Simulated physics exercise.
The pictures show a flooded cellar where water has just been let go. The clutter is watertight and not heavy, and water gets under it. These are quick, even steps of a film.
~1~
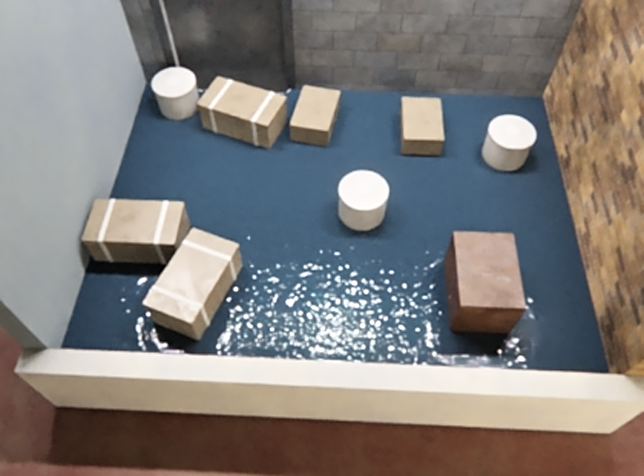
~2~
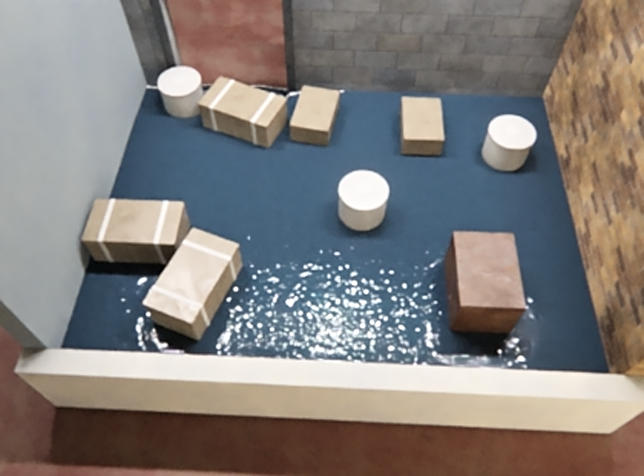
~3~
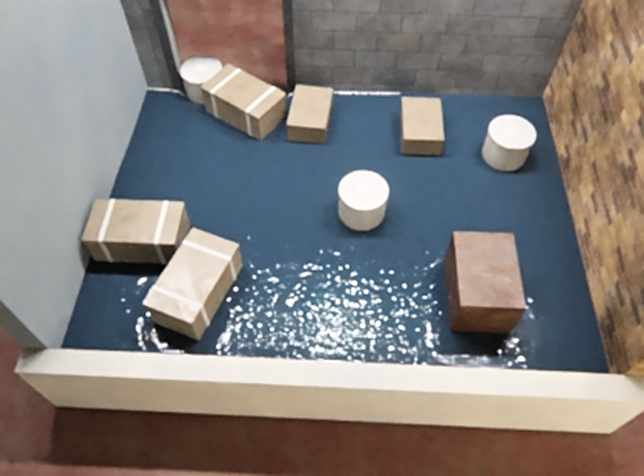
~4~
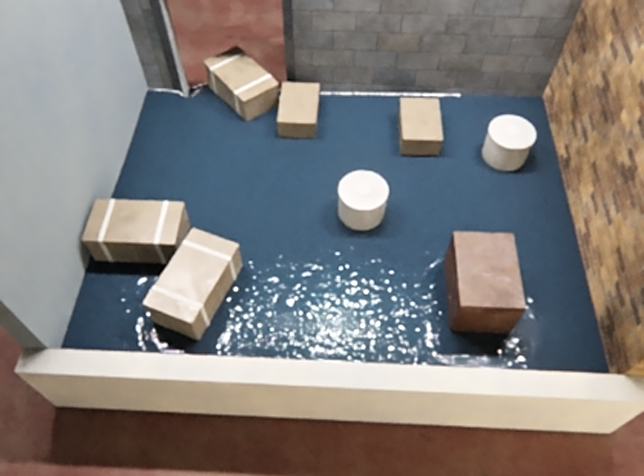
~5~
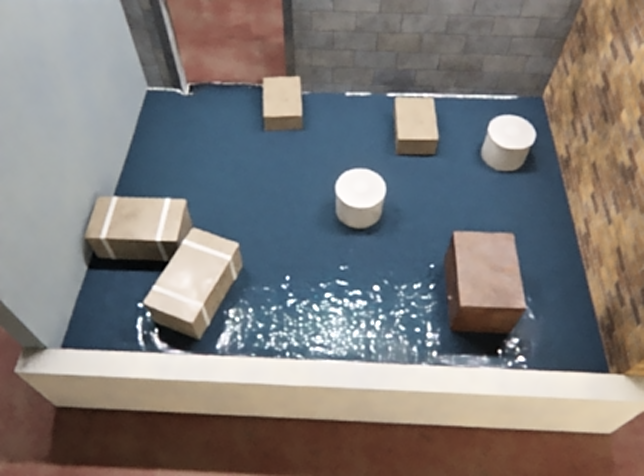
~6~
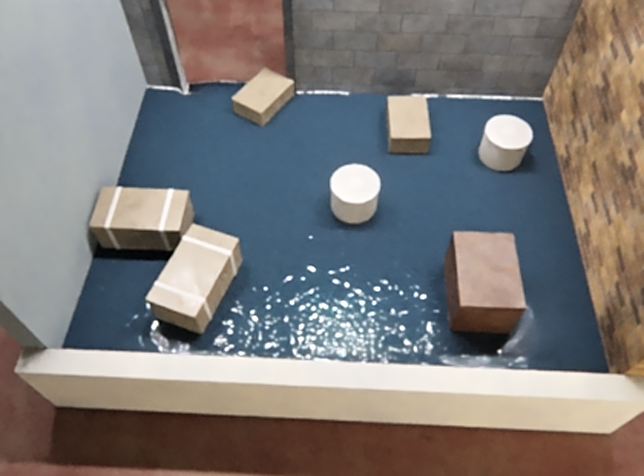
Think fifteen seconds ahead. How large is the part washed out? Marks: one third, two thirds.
Share: Two thirds or more.
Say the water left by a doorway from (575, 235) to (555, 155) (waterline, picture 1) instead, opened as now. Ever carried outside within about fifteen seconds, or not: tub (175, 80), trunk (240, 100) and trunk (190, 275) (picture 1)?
As listed: Left behind, inside, left behind.
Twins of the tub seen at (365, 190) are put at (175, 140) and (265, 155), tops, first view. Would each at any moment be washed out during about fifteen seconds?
In turn: Carried outside, gone.
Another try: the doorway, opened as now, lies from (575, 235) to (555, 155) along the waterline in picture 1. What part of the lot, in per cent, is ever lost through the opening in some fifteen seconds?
Close to 40 %.
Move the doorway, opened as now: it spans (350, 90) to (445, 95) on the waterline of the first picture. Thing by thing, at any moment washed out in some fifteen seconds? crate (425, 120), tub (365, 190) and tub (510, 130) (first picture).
As listed: Gone, out, out.
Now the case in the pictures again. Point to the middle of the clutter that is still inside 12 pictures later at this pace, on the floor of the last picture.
Roughly at (277, 171).
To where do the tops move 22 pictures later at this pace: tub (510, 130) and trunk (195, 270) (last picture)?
Around (429, 125) and (158, 173).
A moment on, 3 of 8 are out; 5 afloat.
Next, 3 of 8 are out; 5 afloat.
Later, 6 of 8 are out; 2 afloat.
In the end, 6 of 8 are out; 2 afloat.
